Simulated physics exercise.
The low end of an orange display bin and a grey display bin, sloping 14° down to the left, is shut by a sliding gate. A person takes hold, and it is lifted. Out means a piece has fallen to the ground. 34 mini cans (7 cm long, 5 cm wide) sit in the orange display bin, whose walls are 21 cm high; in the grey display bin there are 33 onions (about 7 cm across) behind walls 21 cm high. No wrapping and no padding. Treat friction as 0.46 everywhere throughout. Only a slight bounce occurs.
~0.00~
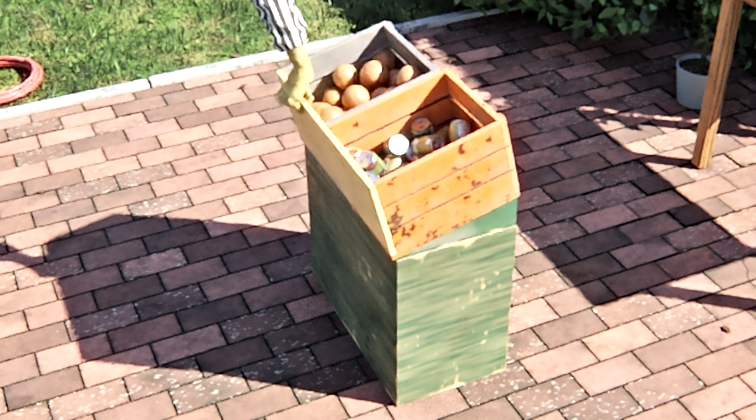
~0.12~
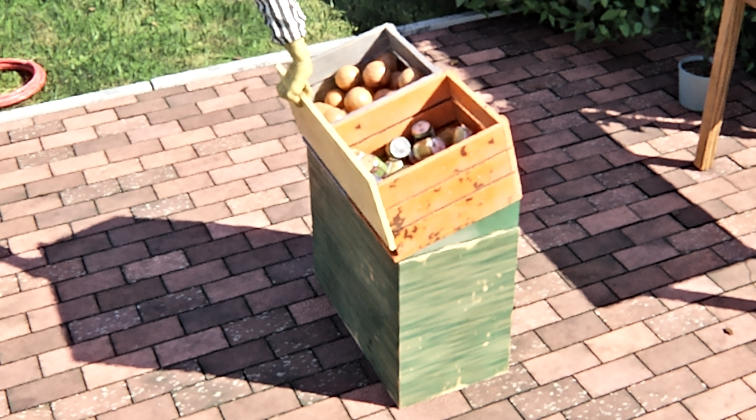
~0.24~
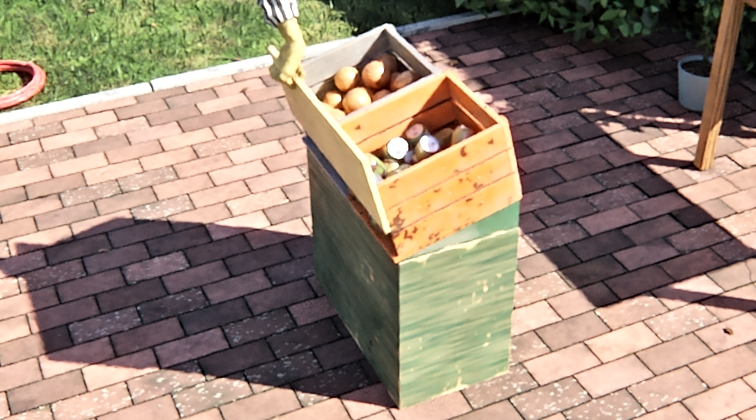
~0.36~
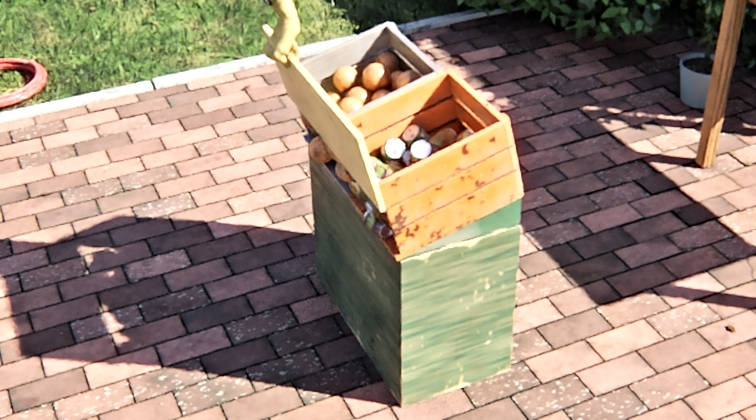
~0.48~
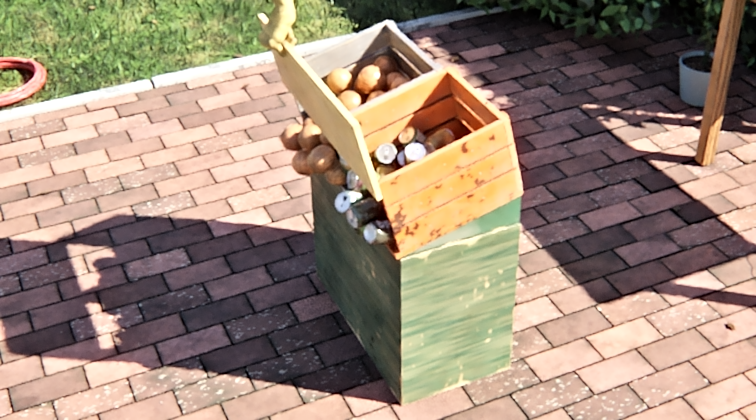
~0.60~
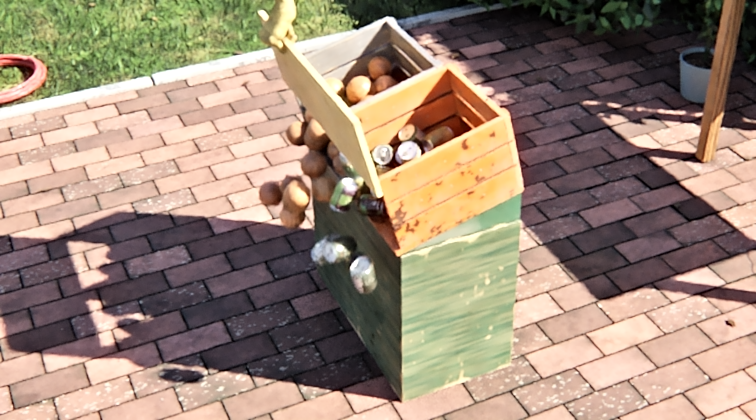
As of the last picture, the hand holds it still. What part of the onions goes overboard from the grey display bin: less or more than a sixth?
Losses cross the one-sixth line.
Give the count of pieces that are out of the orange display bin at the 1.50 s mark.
Roughly 12 for the orange display bin.
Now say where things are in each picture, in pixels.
In the first frame (places track the rim corner closest to us here), grey display bin (325, 124); orange display bin (374, 184); gap 0 cm; none in free fall.
Grey display bin (327, 126); gap 3 cm, in the second frame.
Grey display bin (327, 127); gap 8 cm, in the third frame.
Grey display bin (328, 125); gap 14 cm, in the fourth frame.
Grey display bin (328, 123); gap 17 cm, in the fifth frame.
Grey display bin (328, 120); orange display bin (378, 180); gap 17 cm; 7 falling or fallen, the lowest onion at (292, 216), in the sixth frame.
After 1.00 s, the orange display bin is down by 6 of 34 and the grey display bin is down by 19 of 33.
After 1.50 s, the orange display bin is down by 12 of 34 and the grey display bin is down by 32 of 33.
After 2.20 s, the orange display bin is down by 15 of 34 and the grey display bin is down by 33 of 33.
Outcome (at 3.10 s), the orange display bin is down by 16 of 34 and the grey display bin is down by 33 of 33. Asked share, 33 of 33, 100 per cent.
